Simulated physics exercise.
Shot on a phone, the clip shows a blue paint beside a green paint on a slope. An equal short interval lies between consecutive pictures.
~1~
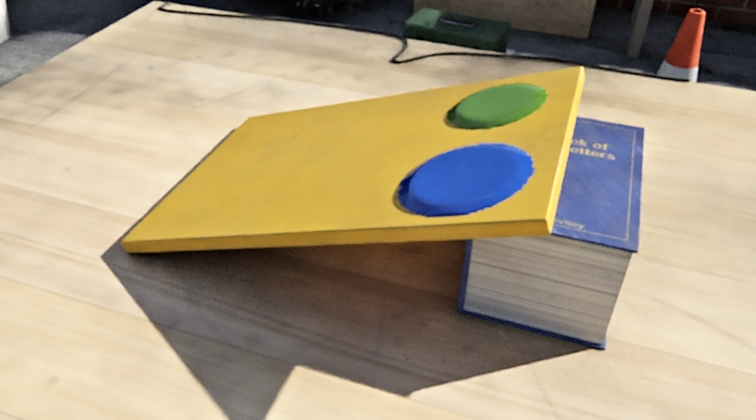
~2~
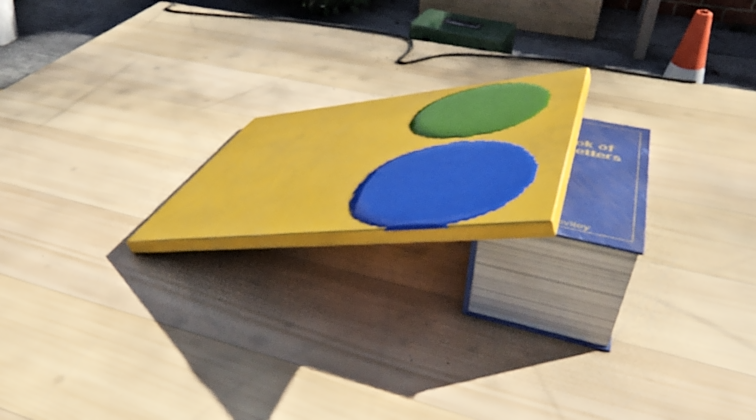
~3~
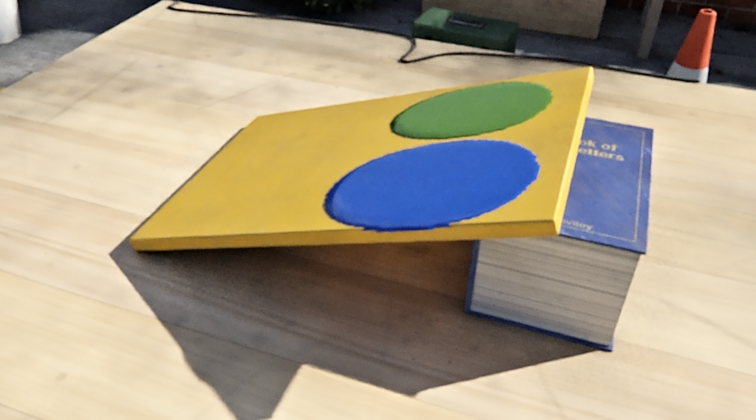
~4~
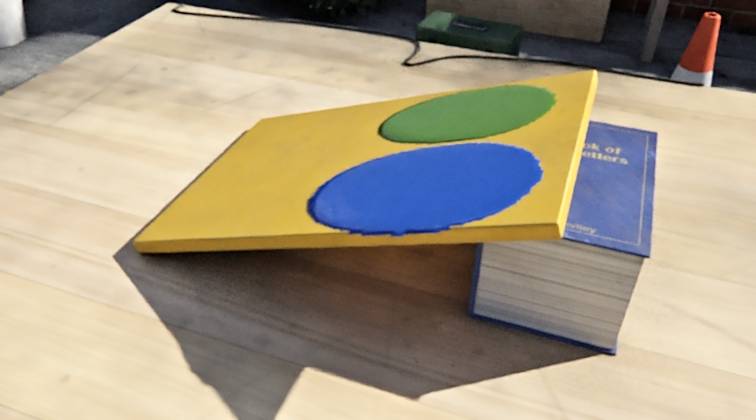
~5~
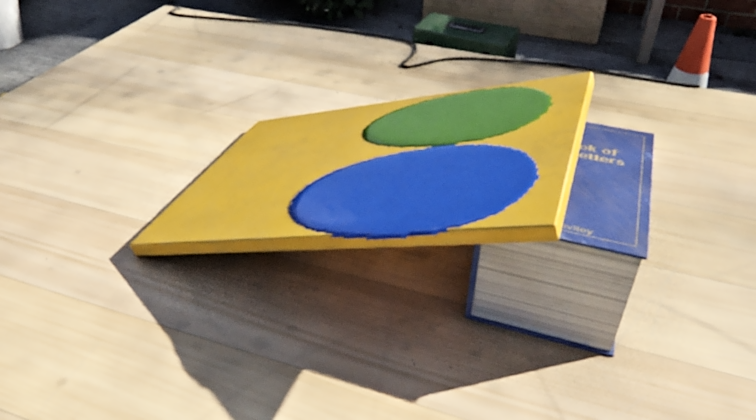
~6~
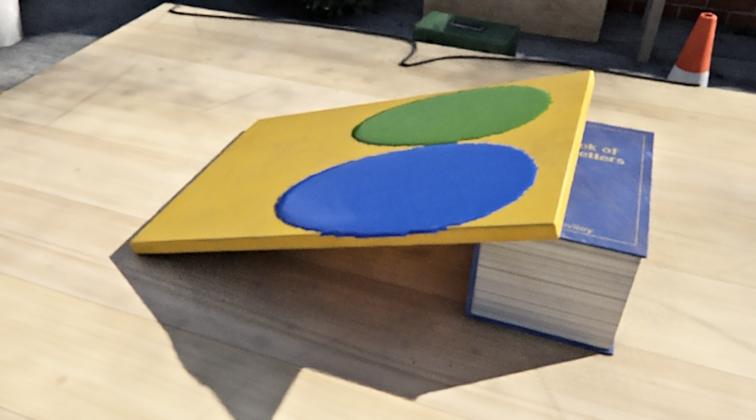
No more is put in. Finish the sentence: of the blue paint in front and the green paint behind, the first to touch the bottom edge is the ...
One in front.
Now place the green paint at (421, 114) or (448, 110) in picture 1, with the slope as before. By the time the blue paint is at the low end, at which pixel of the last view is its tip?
Tip, last view - start 1: (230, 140), start 2: (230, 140).
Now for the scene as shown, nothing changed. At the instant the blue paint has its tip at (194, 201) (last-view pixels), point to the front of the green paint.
(284, 135) or so.
A moment on, the blue paint is three quarters of the way down; the green paint is three quarters of the way down.
Further on, the blue paint is close to the edge; the green paint is three quarters of the way down.
When it is over, the blue paint is at the low edge; the green paint is close to the edge.
